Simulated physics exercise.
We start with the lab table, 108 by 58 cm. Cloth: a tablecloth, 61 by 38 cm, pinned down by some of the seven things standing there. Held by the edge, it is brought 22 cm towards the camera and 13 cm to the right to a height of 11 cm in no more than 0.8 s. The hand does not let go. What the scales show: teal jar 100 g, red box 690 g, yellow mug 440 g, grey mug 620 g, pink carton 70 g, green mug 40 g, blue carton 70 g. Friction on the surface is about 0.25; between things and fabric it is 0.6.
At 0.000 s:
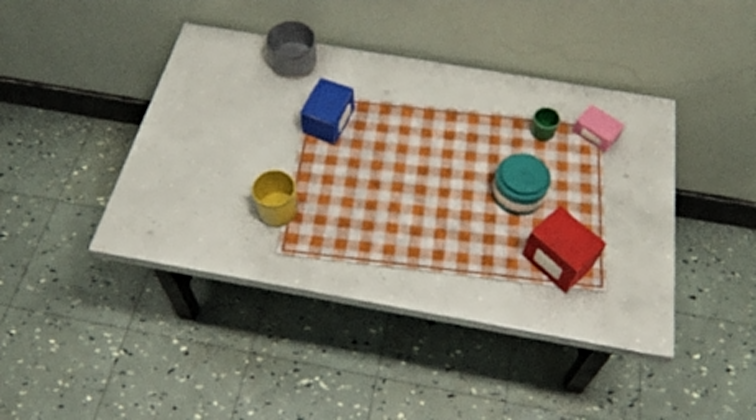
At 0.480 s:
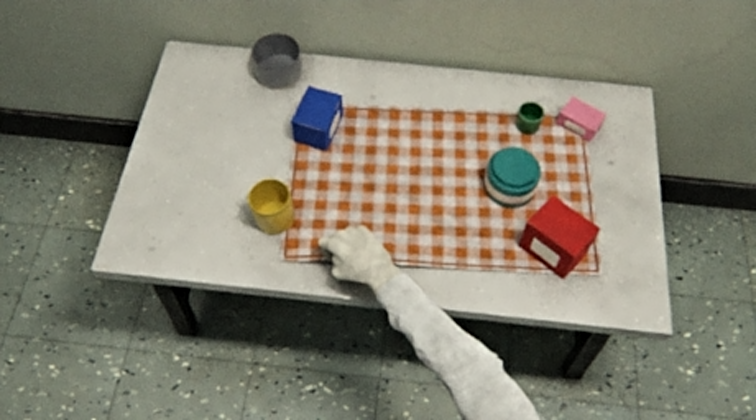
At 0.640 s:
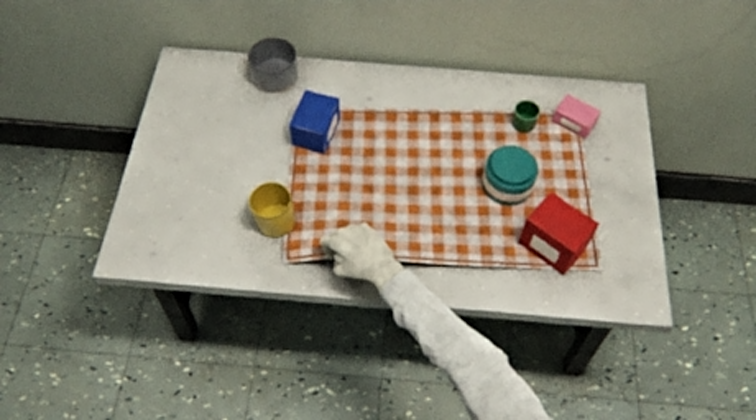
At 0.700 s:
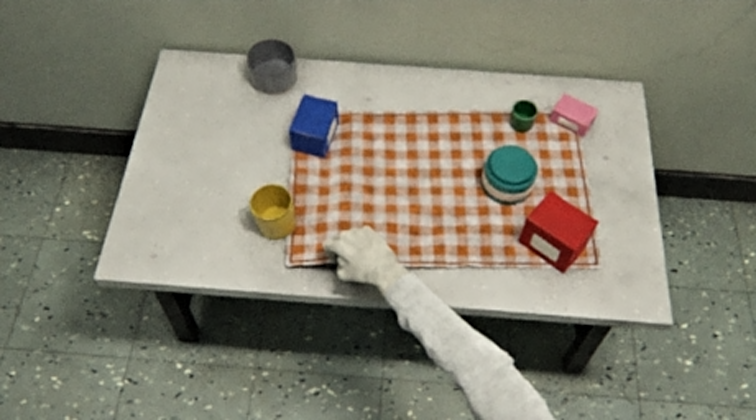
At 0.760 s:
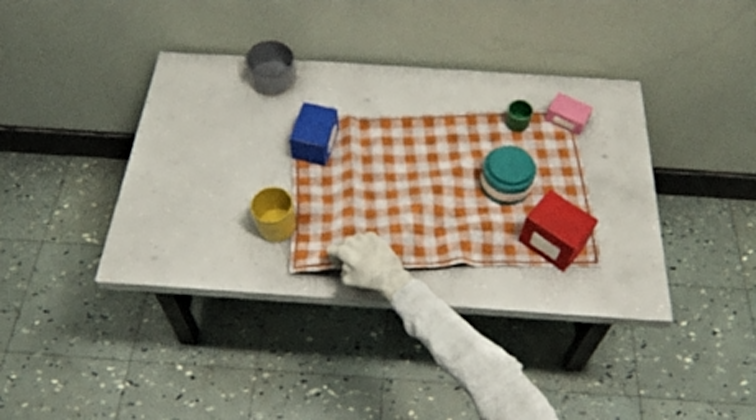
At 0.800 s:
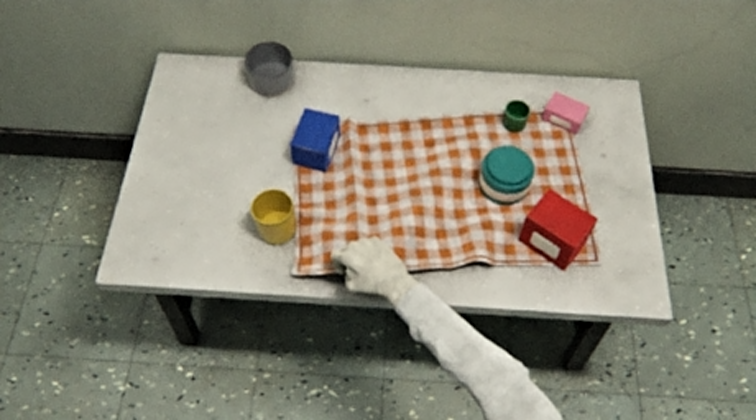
In this clip, a gloved hand grips the front edge of an orange checked tablecloth on a table holding mugs, cartons and a jar, then pulls it slightly forward and right, wrinkling it as the blue carton shifts slightly forward.
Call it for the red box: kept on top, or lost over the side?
Kept on top.
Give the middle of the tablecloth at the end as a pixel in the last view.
The middle ends up near pixel (432, 253).
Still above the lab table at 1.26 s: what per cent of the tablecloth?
Near 80 in a hundred.
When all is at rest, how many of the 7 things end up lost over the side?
Tally: 0.
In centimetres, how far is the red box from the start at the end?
Roughly red box 2 cm.
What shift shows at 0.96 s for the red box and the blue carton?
Approx. shift - red box: 0 cm; blue carton: 10 cm.
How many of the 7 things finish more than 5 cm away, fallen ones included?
Counted result: 4.
At 1.0 s, 95 % of the tablecloth is still over the top; blue carton 12 cm off its start, green mug 5 cm off its start, pink carton 4 cm off its start.
At 1.1 s, 90 % of the tablecloth is still over the top; blue carton 19 cm off its start, green mug 11 cm off its start, pink carton 10 cm off its start.
At 1.3 s, 80 % of the tablecloth is still over the top; red box 1 cm off its start at (561, 221), blue carton 23 cm off its start at (328, 207), green mug 16 cm off its start at (468, 148).
At 1.4 s, 75 % of the tablecloth is still over the top; red box 2 cm off its start, blue carton 27 cm off its start, green mug 19 cm off its start.
At 3.0 s, 75 % of the tablecloth is still over the top; red box 2 cm off its start at (559, 225), blue carton 27 cm off its start at (318, 225), green mug 20 cm off its start at (457, 158), pink carton 19 cm off its start at (490, 127).
